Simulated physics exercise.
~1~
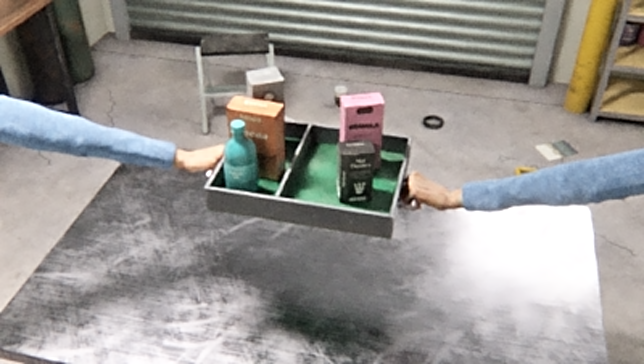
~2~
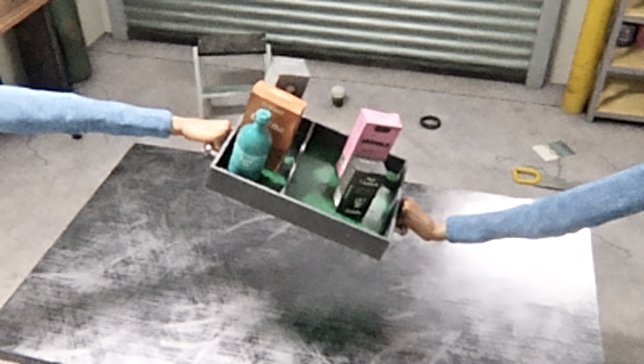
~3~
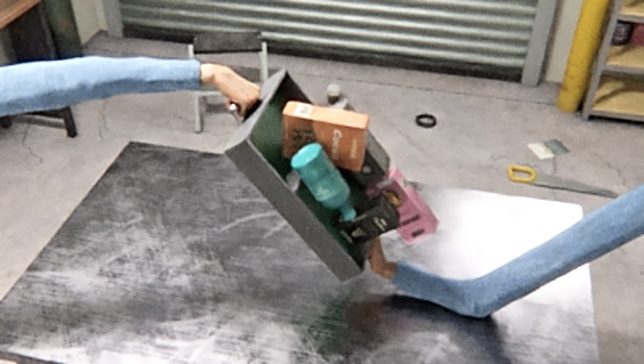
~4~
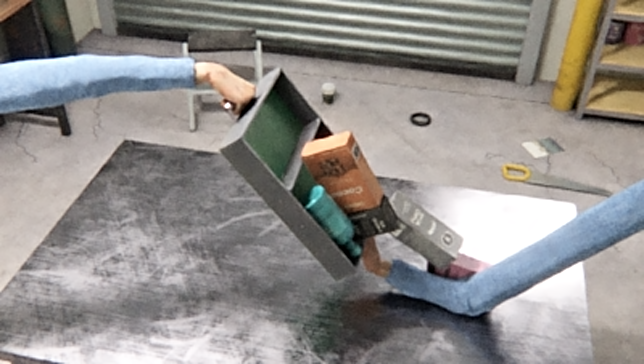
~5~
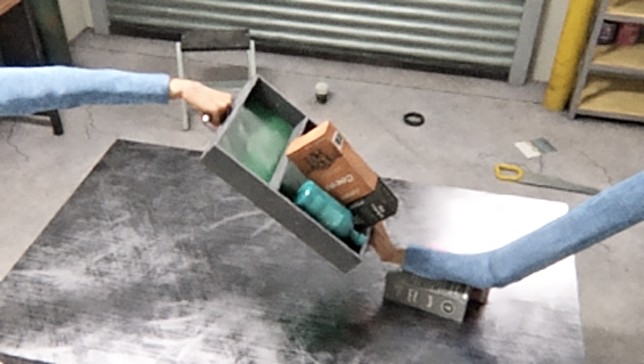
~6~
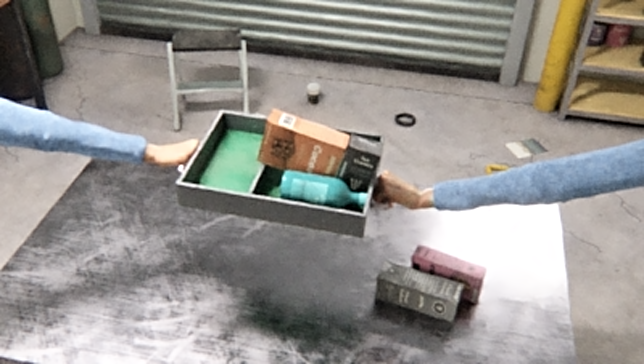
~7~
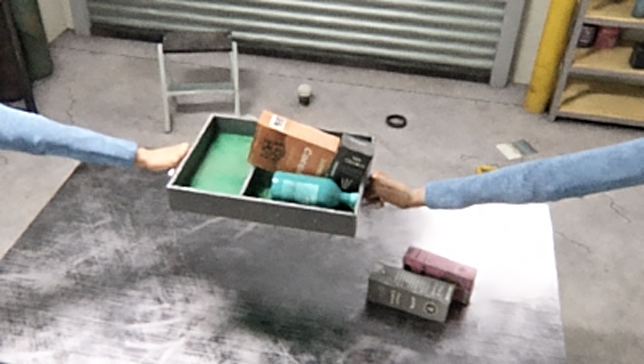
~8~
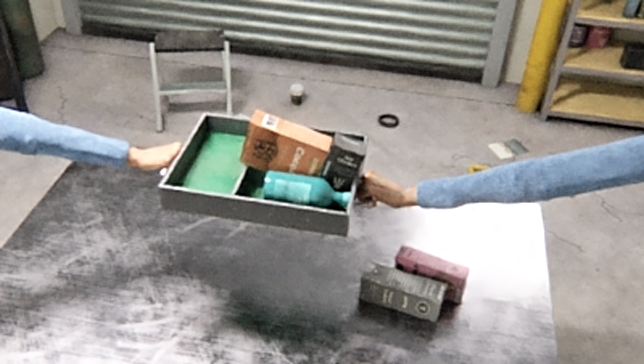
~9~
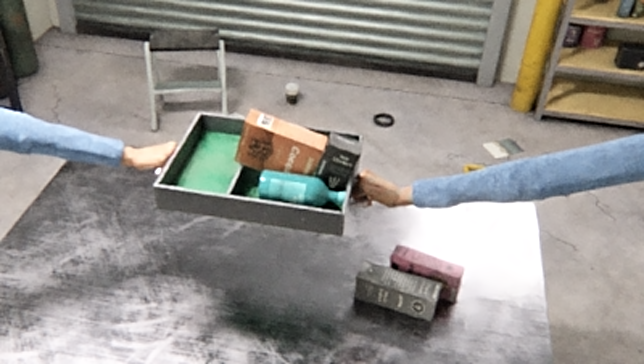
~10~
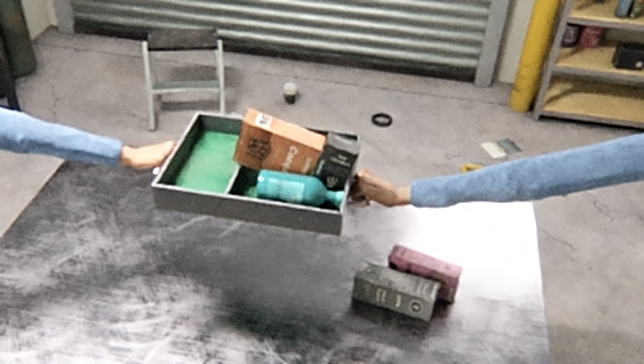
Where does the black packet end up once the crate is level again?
The black packet stays in the crate, leaning at the right end next to the fallen orange packet and turquoise bottle.
At the start, two hands hold a dark, divided crate with a green floor above a dark tabletop, with a turquoise bottle and orange, pink, black and grey boxes standing in it. The crate tips steeply, right side down, and the contents tumble towards the low end. The pink packet goes over the edge, and the grey carton follows it onto the table. The hands then bring the crate back to level. The bottle and orange packet end up lying inside with the black packet leaning at the right, while the grey and pink boxes lie on the tabletop.
